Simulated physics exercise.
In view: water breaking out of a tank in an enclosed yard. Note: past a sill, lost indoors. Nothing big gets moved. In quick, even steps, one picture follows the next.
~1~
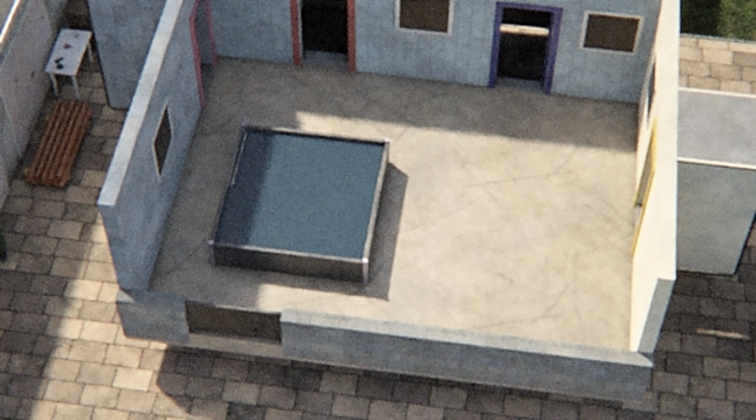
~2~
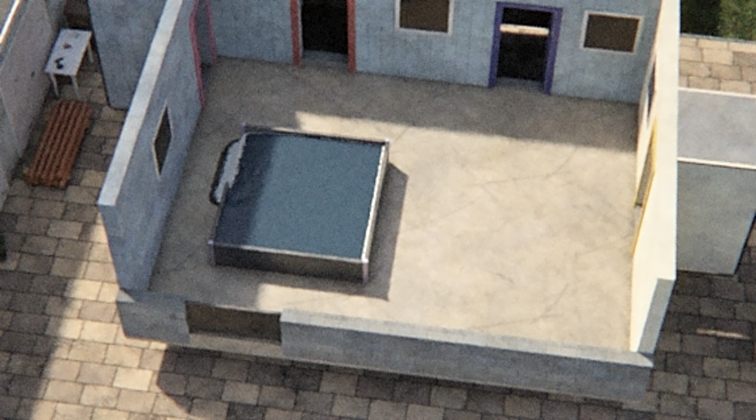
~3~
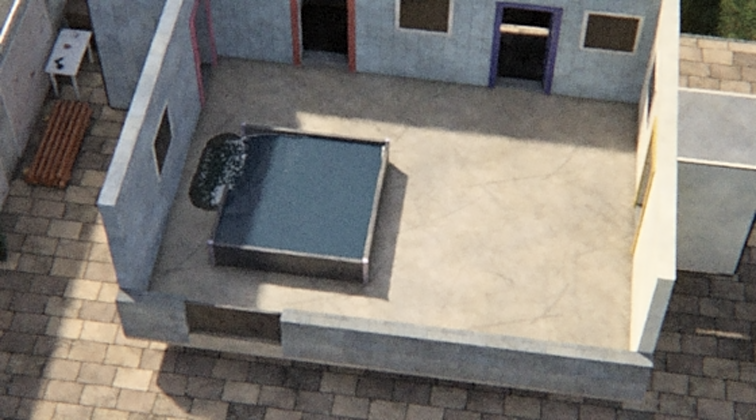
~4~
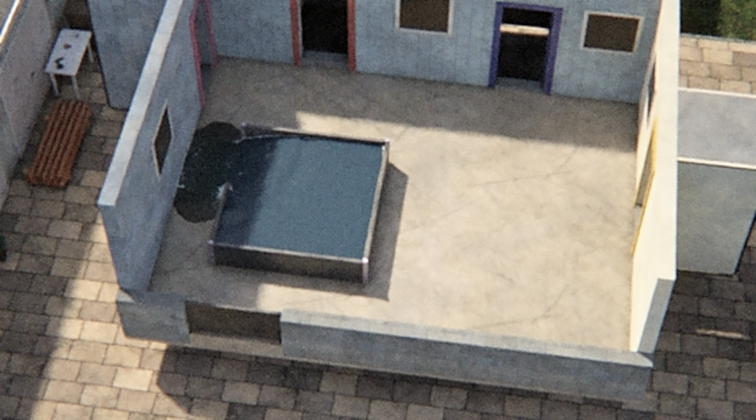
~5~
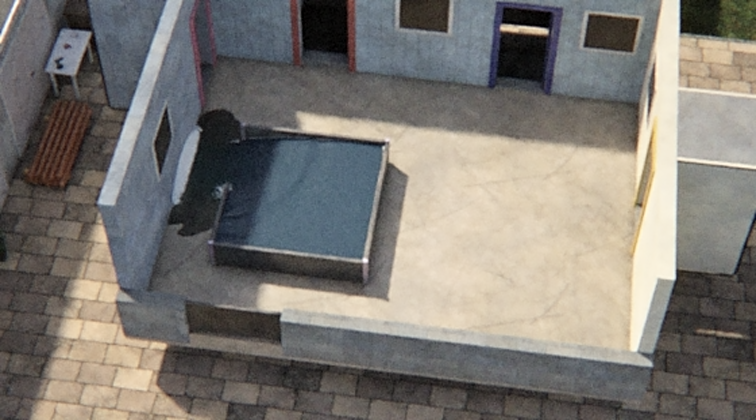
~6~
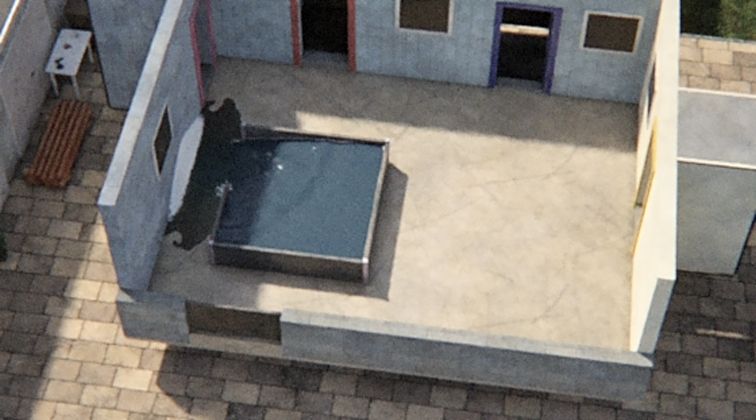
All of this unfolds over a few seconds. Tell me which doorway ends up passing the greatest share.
That would be the pink doorway.
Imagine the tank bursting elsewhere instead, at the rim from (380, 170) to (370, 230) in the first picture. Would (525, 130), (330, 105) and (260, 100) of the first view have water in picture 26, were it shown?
The first spot is soaked through, the second is left untouched, the third is left untouched.
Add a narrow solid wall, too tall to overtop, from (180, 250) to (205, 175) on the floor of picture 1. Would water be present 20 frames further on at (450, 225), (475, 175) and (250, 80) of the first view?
In sequence: Spared, spared, swamped.
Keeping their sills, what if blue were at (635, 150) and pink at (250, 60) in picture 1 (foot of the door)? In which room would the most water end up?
That is the pink one.
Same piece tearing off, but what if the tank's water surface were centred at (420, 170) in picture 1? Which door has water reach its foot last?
Answer: The yellow one.
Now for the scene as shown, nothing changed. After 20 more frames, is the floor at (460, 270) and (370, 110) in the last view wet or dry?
The first spot is spared and the second is swamped.
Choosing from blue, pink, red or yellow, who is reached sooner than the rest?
First: The pink door.
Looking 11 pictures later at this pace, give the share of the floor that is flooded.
Estimated share: About 20 %.
A moment on, water covers 10 % of the floor; blue door not reached, yellow door not reached, pink door wet at the sill, nothing in, red door not reached.
Next, water covers 20 % of the floor; blue door not reached, yellow door not reached, pink door a trickle in, red door wet at the sill, nothing in.
Then, water covers 35 % of the floor; blue door not reached, yellow door not reached, pink door some in, red door wet at the sill, nothing in.
Later, water covers 85 % of the floor; blue door wet at the sill, nothing in, yellow door not reached, pink door some in, red door wet at the sill, nothing in.
In the end, water covers 95 % of the floor; blue door wet at the sill, nothing in, yellow door wet at the sill, nothing in, pink door a lot in, red door wet at the sill, nothing in; the pink door has let in the most.
